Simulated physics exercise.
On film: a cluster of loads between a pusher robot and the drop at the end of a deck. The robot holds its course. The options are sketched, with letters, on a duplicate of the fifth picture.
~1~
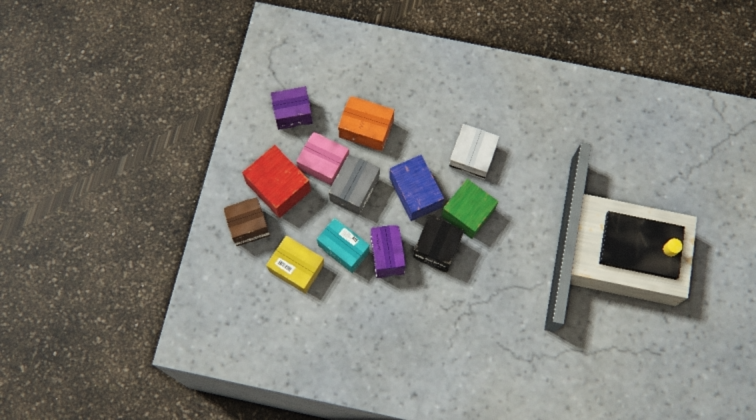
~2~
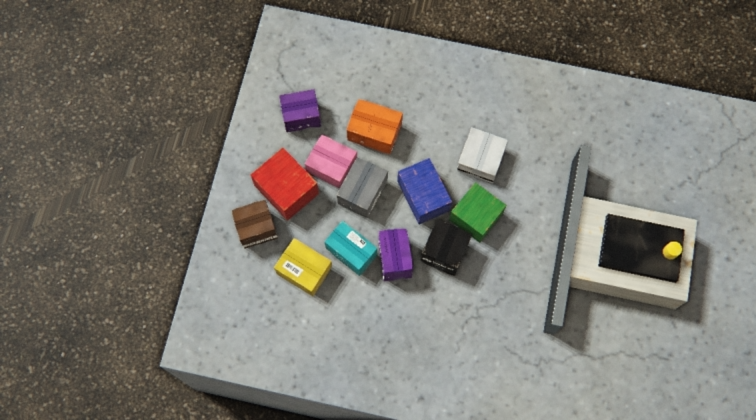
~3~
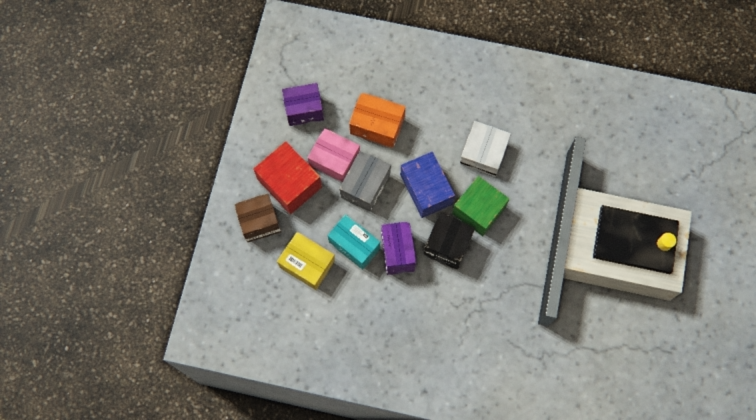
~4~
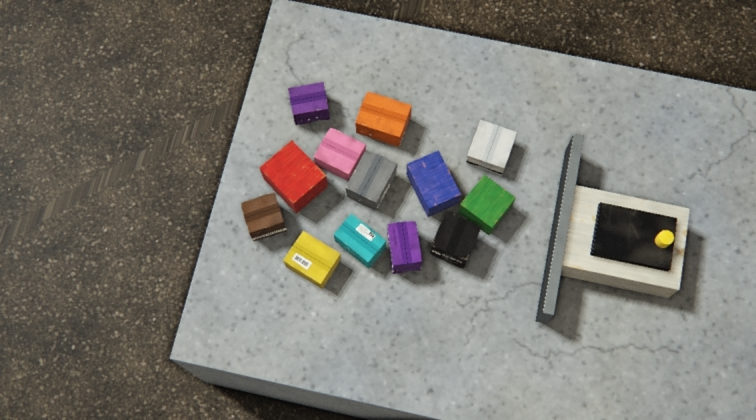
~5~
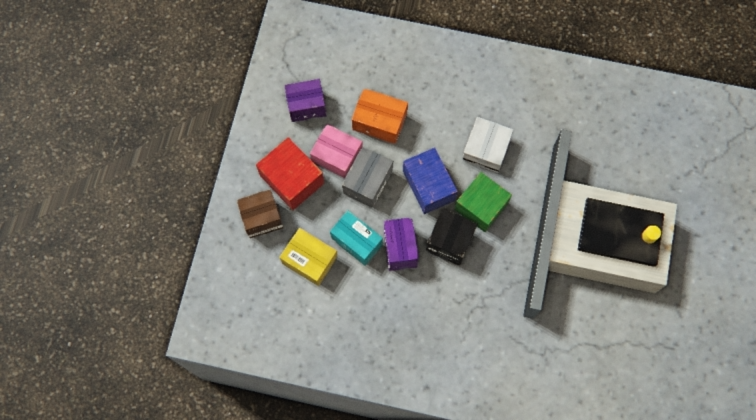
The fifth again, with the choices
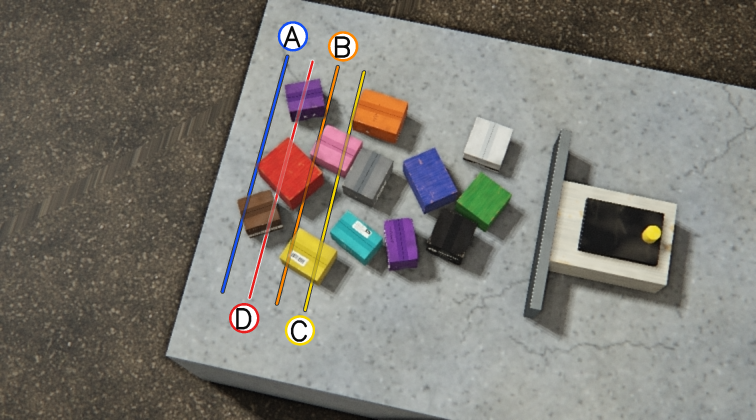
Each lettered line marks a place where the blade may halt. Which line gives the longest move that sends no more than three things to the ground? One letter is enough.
No farther than C.
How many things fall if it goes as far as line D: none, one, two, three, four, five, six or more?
Six or more.
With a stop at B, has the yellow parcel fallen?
By then, no.
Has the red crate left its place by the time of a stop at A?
Yes.
On the copy, A at (256, 170); B at (309, 181); C at (336, 186); D at (282, 175).
On C. First, robot (536, 214); white box (460, 140); black box (440, 238).
Then, robot (457, 197); red crate (250, 169); brown box (246, 218).
Finally, robot (400, 185); red crate over the edge; brown box over the edge; two fallen.
By contrast, A drops nine; B drops five; D drops six.
